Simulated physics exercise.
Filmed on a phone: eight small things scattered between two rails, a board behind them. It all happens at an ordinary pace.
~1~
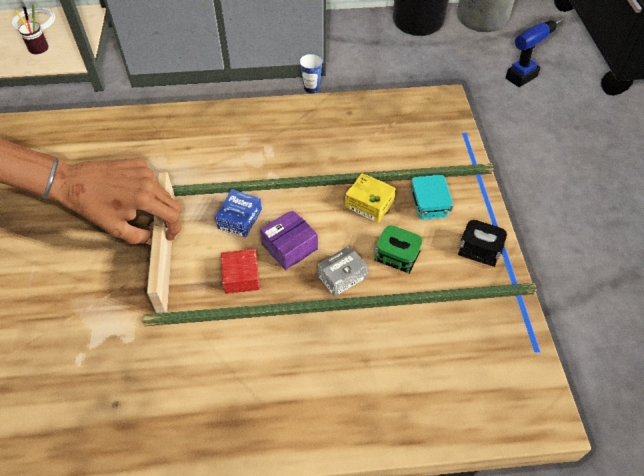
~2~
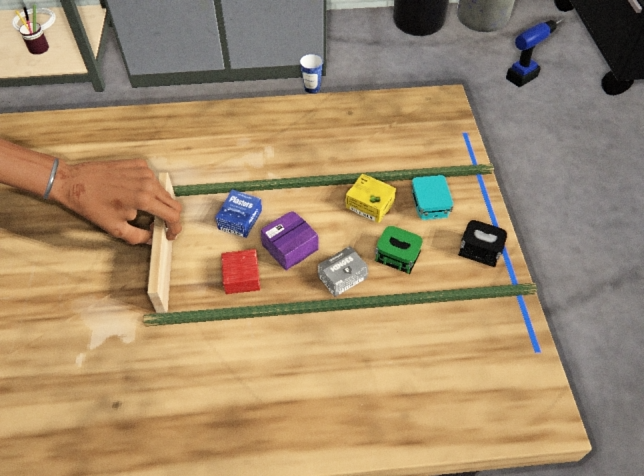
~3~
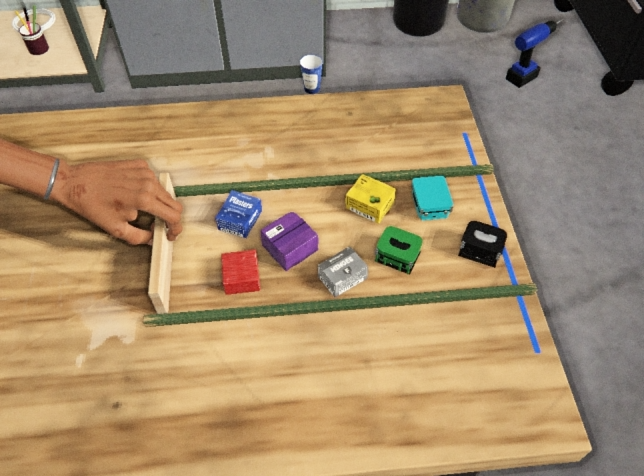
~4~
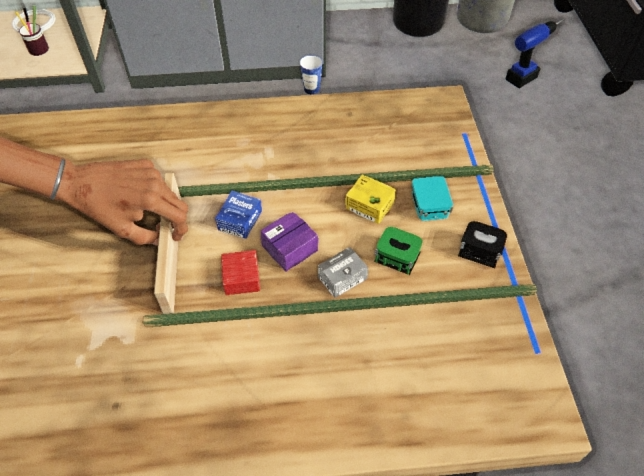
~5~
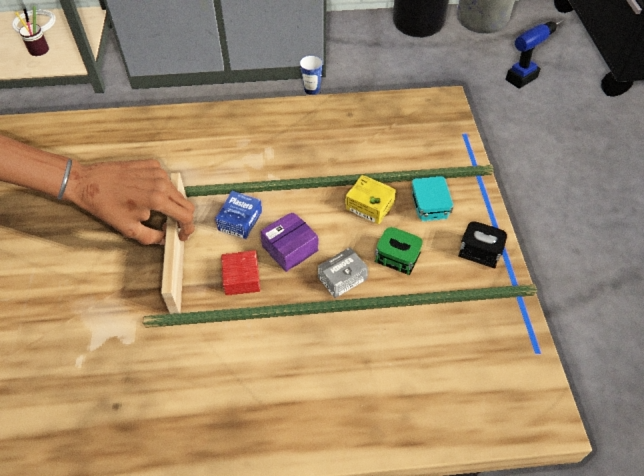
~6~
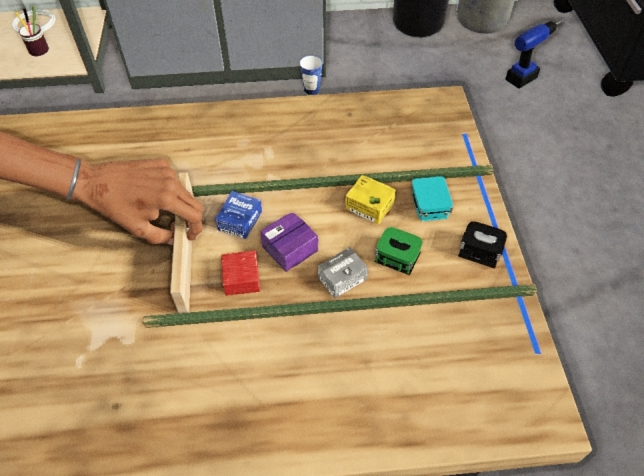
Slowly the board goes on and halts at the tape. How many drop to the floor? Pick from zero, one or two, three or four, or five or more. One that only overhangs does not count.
Outcome: The number that fall off is five or more.
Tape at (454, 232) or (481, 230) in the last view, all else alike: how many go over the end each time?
It would be 3 and 6.
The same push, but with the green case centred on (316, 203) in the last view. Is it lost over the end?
The green case is lost.
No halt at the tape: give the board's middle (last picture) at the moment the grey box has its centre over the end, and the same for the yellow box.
At (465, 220) for the grey box; at (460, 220) for the yellow box.
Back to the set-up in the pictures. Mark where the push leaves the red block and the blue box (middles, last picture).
The red block at (525, 253), the blue box at (500, 183).
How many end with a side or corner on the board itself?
It touches 2.
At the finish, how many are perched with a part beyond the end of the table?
That would be 2.
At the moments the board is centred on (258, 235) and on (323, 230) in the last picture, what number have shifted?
3 and 6.
Soon after, none off yet; black case at rest near (483, 244); turquoise case at rest near (431, 200); green case at rest near (399, 251).
Then, none off yet; black case moved about its own width near (509, 248); turquoise case moved about its own width near (474, 196); green case moved well along near (468, 240).
By the end, the number that fall off is five or more; fallen, purple box, grey box, yellow box, green case, turquoise case and black case.
